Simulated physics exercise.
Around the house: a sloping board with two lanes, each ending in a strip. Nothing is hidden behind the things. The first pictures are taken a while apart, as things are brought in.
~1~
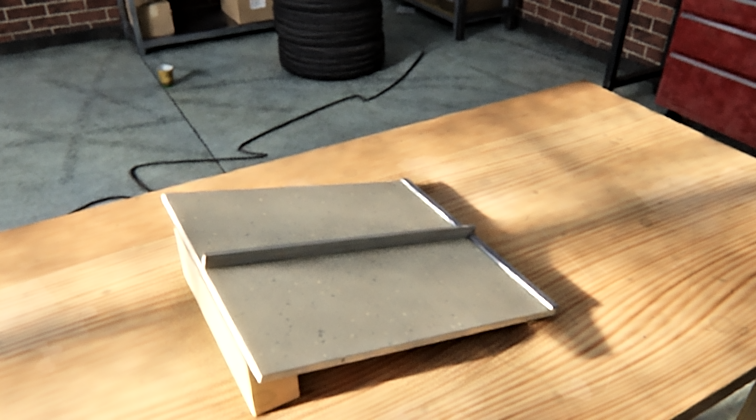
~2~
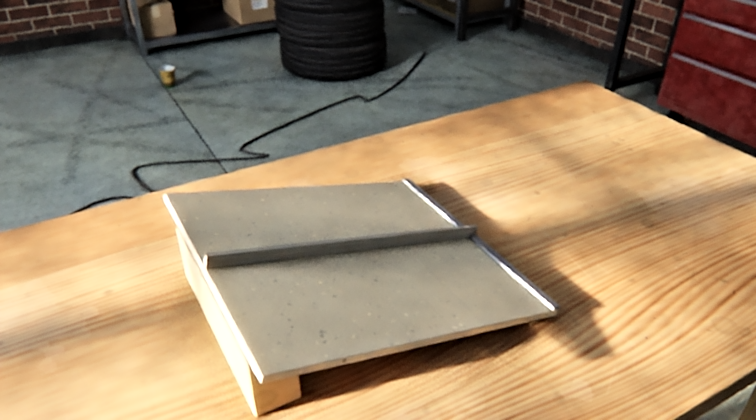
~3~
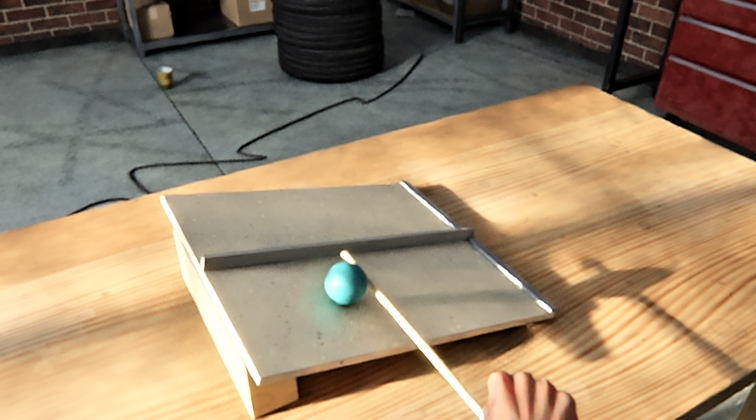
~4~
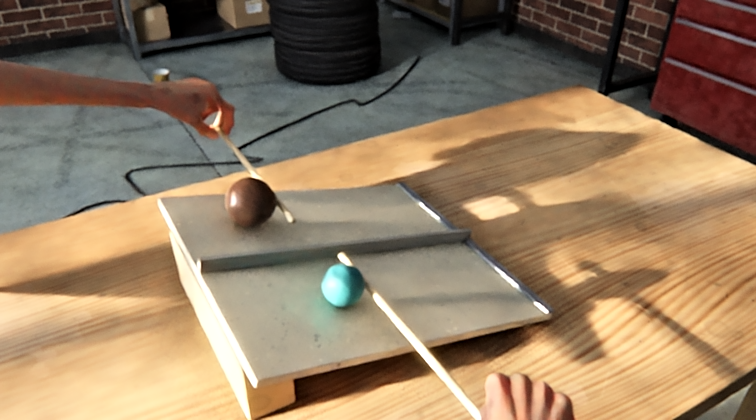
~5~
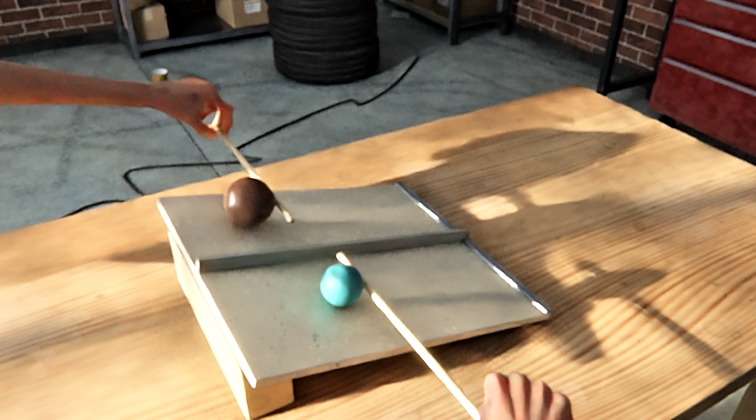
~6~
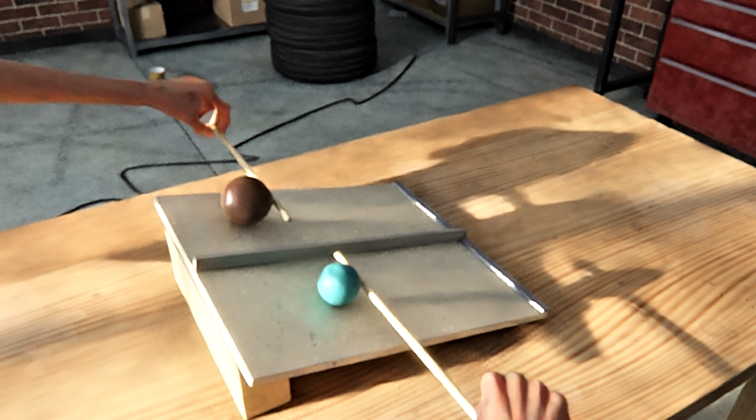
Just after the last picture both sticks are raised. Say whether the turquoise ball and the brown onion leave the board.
The turquoise ball runs past the strip, the brown onion runs past the strip.
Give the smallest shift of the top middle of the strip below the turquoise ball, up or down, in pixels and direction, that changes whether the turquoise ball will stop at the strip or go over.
About 4 pixels up.
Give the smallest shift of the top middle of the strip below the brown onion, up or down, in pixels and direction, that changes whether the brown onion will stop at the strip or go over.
About 8 pixels up.
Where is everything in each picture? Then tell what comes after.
The first frame shows board (356, 247).
The second frame shows board (357, 247).
The third frame shows turquoise ball (347, 283); board (355, 249).
The fourth frame shows held back by the sticks; brown onion (251, 202); board (352, 251).
The fifth frame shows held back by the sticks; turquoise ball (342, 285); board (350, 251).
The sixth frame shows held back by the sticks; turquoise ball (340, 284); brown onion (247, 201); board (348, 250).
Then, 0.64 s later than the last frame, turquoise ball rolling on the board near (504, 255); brown onion rolling on the board near (410, 192).
Then, 1.14 s later than the last frame, turquoise ball off the board near (660, 206); brown onion off the board near (595, 145).
When it is over, the turquoise ball goes over the end; the brown onion goes over the end.
